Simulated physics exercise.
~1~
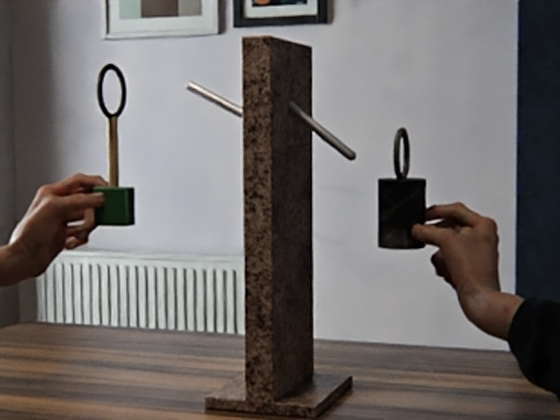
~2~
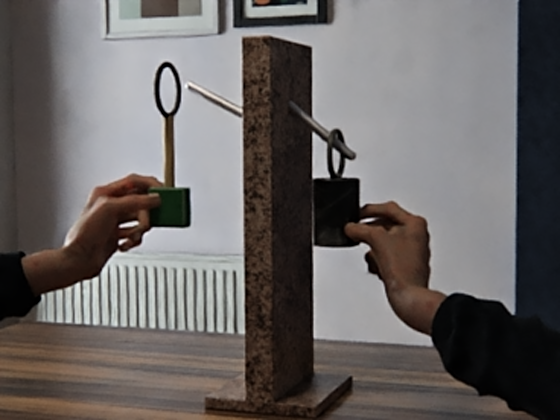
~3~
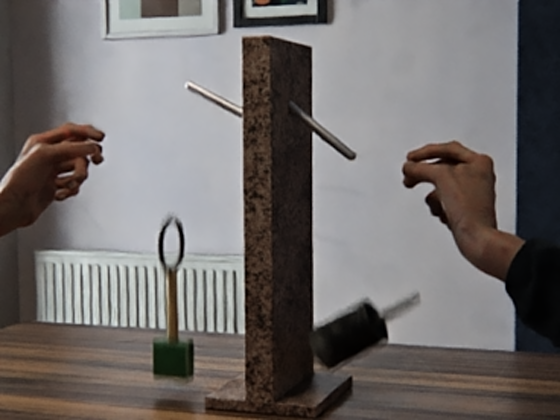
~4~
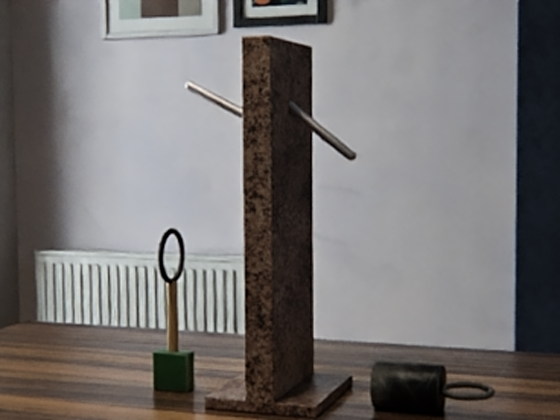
On a striped wooden tabletop, seen from the front by a still camera, a speckled brown stand holds a slanting metal peg, with a pale wall and a white radiator behind. A hand at the left holds a green block-shaped brush with a tall ring, and a hand at the right holds a black lantern with a ring on top. Both hands carry the things inward to the peg, then let go and draw back. The two things drop. The green brush ends upright on the table left of the stand, while the black lantern tips over as it falls and ends lying on its side at the right, its ring pointing right.
